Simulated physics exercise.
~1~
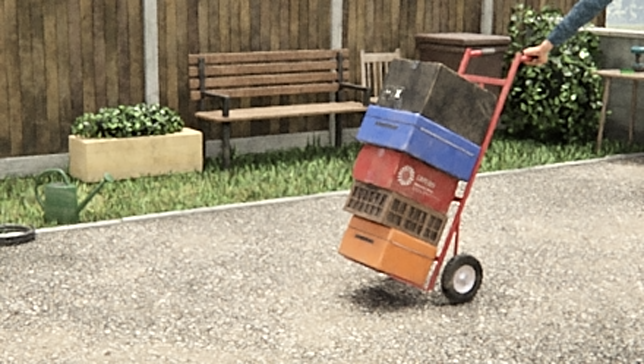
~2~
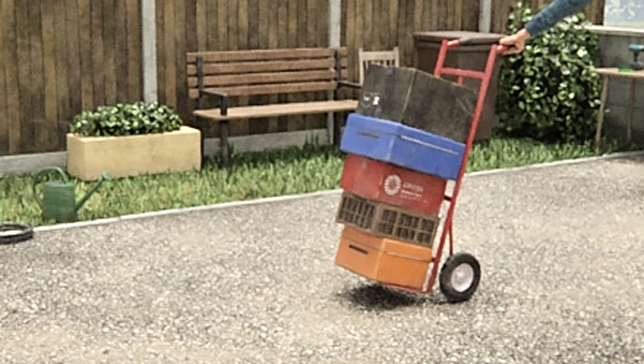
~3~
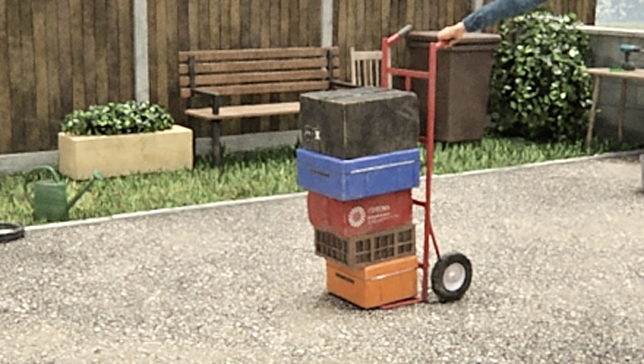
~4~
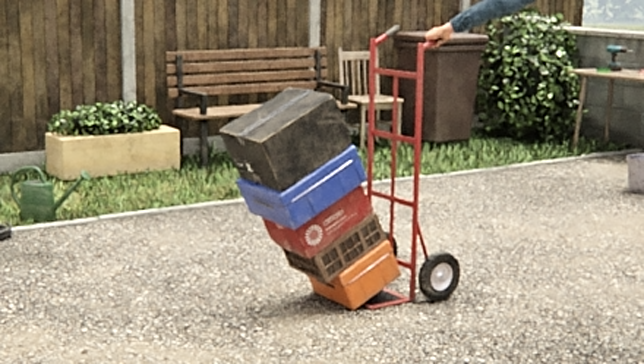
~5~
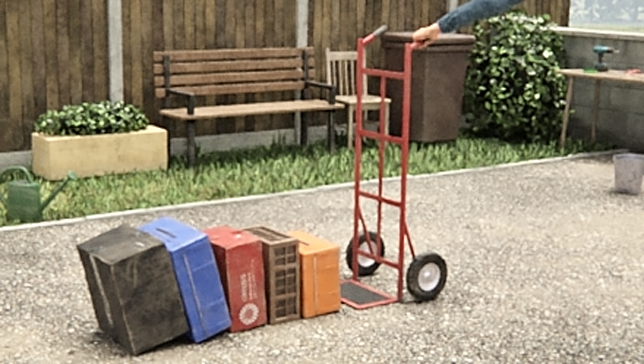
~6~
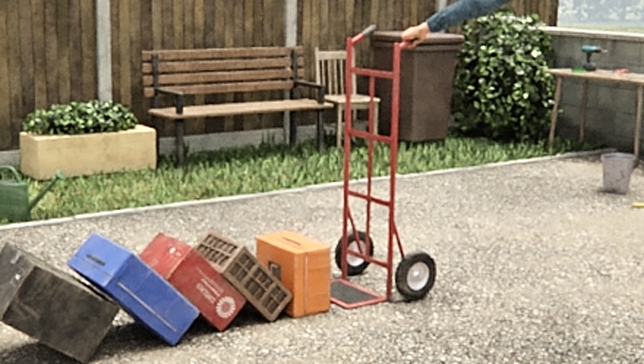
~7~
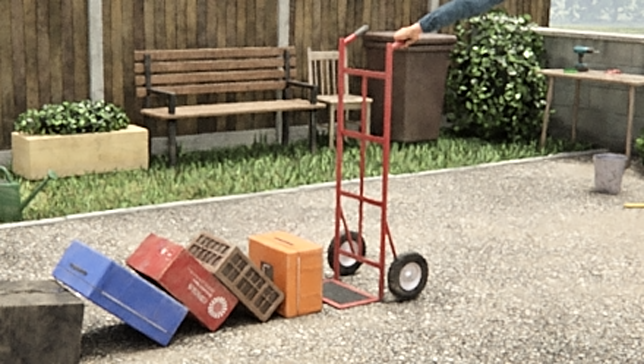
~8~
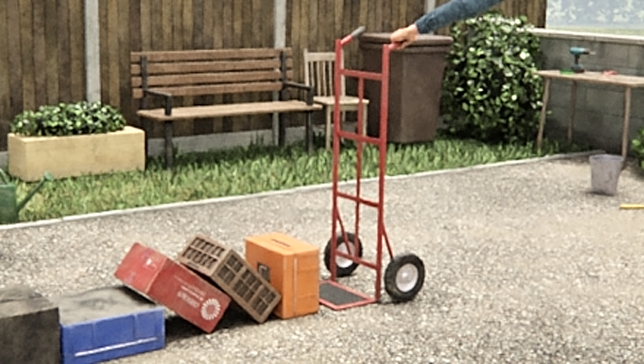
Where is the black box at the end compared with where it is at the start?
At the start the black box sits on top of the stack on the tilted hand truck. At the end it lies on the ground at the far left, away from the truck.
